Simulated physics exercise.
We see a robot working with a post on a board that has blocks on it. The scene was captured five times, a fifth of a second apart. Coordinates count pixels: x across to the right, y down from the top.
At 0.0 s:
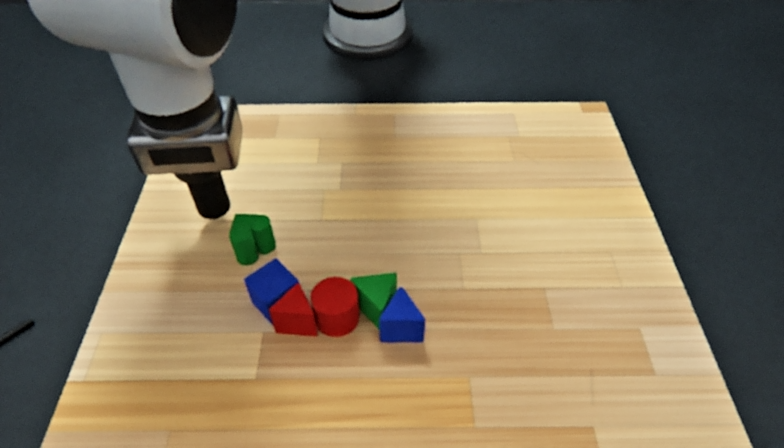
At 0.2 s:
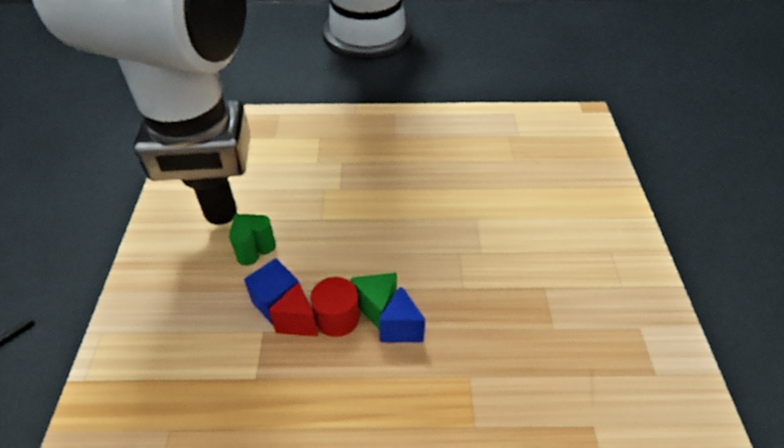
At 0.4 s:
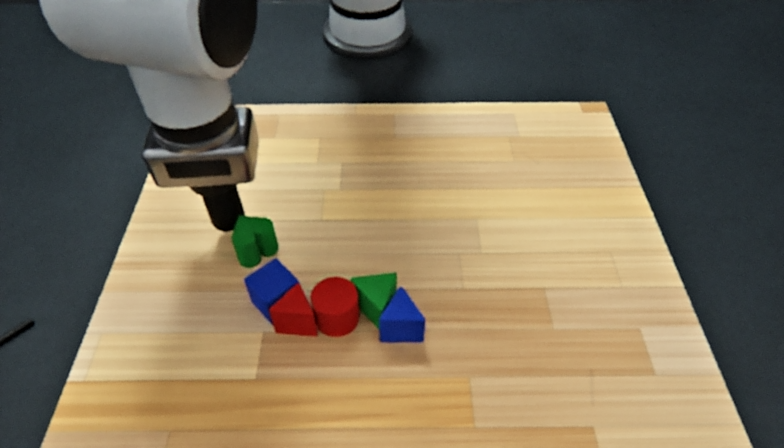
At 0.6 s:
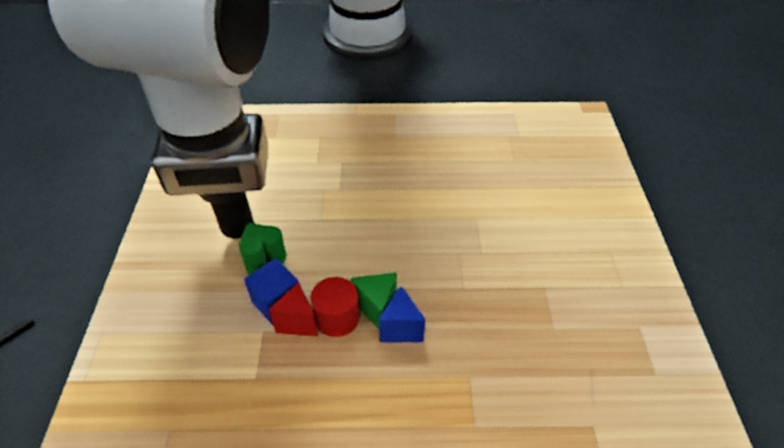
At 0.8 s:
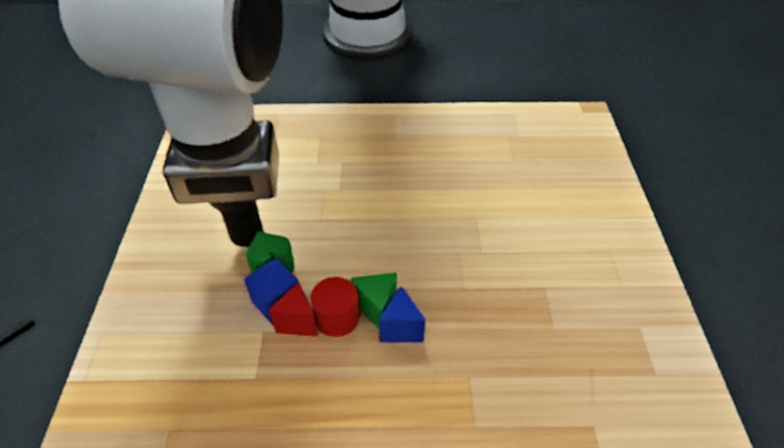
On a wooden board, a robot arm's dark post nudges a green block down and right toward a row of coloured blocks.
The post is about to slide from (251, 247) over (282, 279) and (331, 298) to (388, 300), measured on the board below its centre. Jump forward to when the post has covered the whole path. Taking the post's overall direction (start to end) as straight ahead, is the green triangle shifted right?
My answer is no.
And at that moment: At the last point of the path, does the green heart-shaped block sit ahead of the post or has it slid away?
It lies beside or behind the post.
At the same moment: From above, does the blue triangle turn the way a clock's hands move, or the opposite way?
It twists with the clock when seen from above.
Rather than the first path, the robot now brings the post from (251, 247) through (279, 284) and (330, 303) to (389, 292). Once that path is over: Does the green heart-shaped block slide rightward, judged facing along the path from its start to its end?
I believe so.
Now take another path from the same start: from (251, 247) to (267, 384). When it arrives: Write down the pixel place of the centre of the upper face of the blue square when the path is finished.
My prediction: (301, 338).
What follows on the original path. One third of the way, post at (280, 268); green heart-shaped block at (298, 278), turned 35° clockwise; blue square at (284, 311), turned 15° clockwise; red disc at (338, 298).
Two thirds of the way, post at (330, 287); green heart-shaped block at (331, 311), turned 100° clockwise; blue square at (293, 328), turned 55° clockwise; red disc at (366, 332); blue triangle at (407, 309), turned 20° anticlockwise.
At the end, post at (388, 289); green heart-shaped block at (332, 312), turned 105° clockwise; blue square at (293, 328), turned 55° clockwise; red disc at (367, 333); green triangle at (421, 288), turned 45° clockwise; blue triangle at (428, 318), turned 20° clockwise.
